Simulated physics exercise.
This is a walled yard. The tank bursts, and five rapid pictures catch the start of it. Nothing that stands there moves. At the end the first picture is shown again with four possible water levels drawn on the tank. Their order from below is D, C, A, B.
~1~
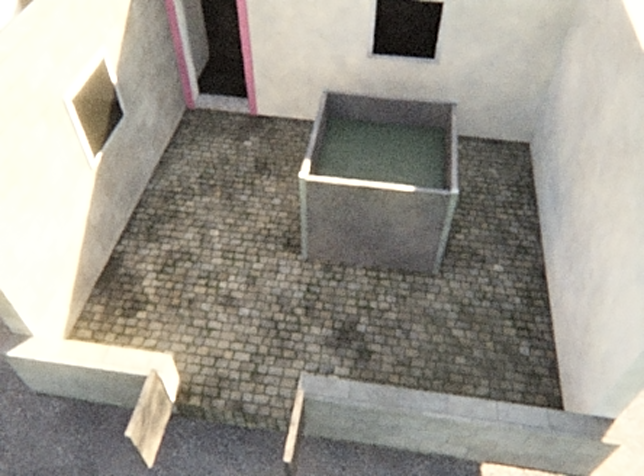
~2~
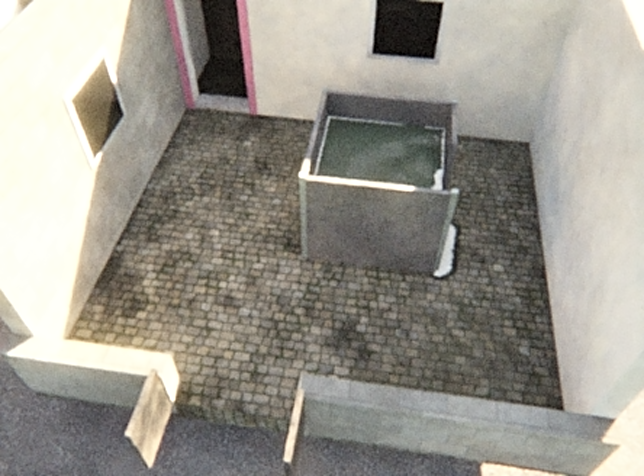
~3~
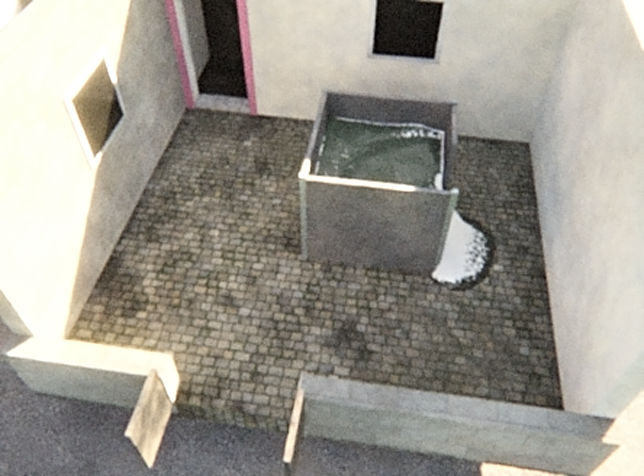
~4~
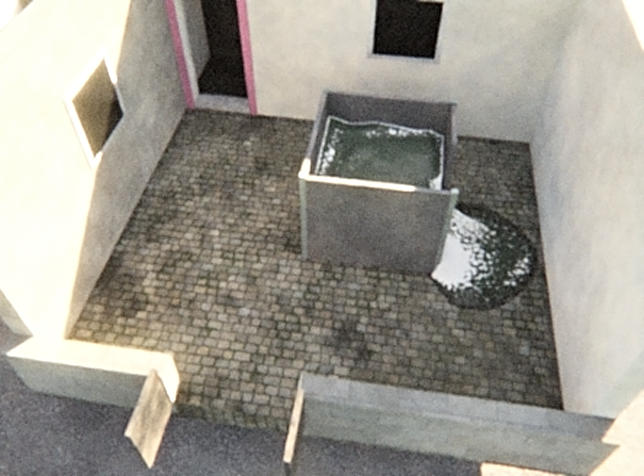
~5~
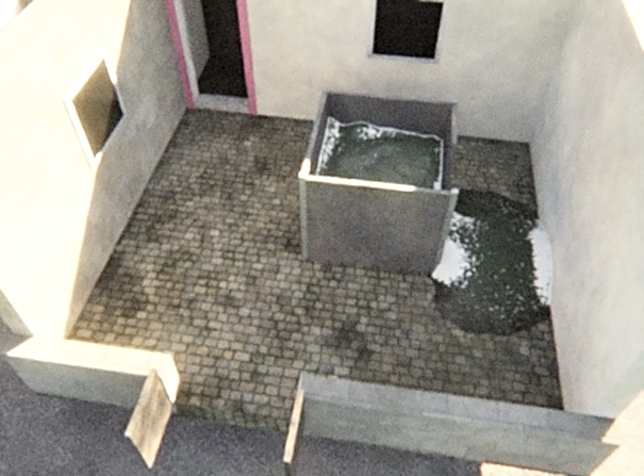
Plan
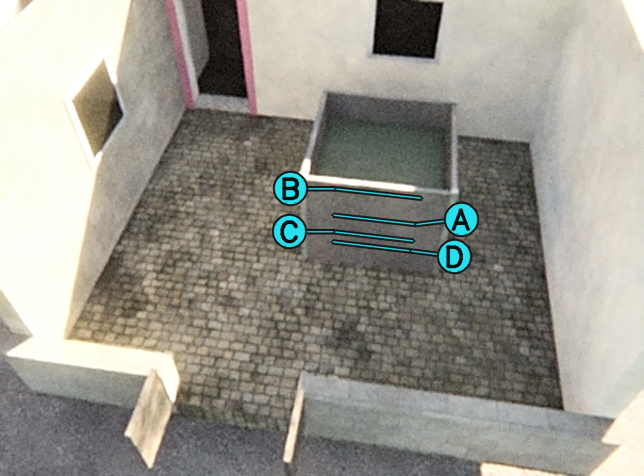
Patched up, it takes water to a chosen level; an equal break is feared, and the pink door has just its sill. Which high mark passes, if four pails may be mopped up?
Use level A.
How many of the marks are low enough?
Three of them.
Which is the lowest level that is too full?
That is level B.
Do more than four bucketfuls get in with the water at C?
No, not at all.
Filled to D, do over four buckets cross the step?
No, not at all.
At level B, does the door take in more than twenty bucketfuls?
No.
On the marked copy, A at (374, 219); B at (377, 193); C at (372, 236); D at (371, 246); from the bottom up D, C, A, B.
For level A, a bucket or two gets in.
For level B, about 9 bucketfuls get in.
For level C, nothing gets over.
For level D, nothing gets over.
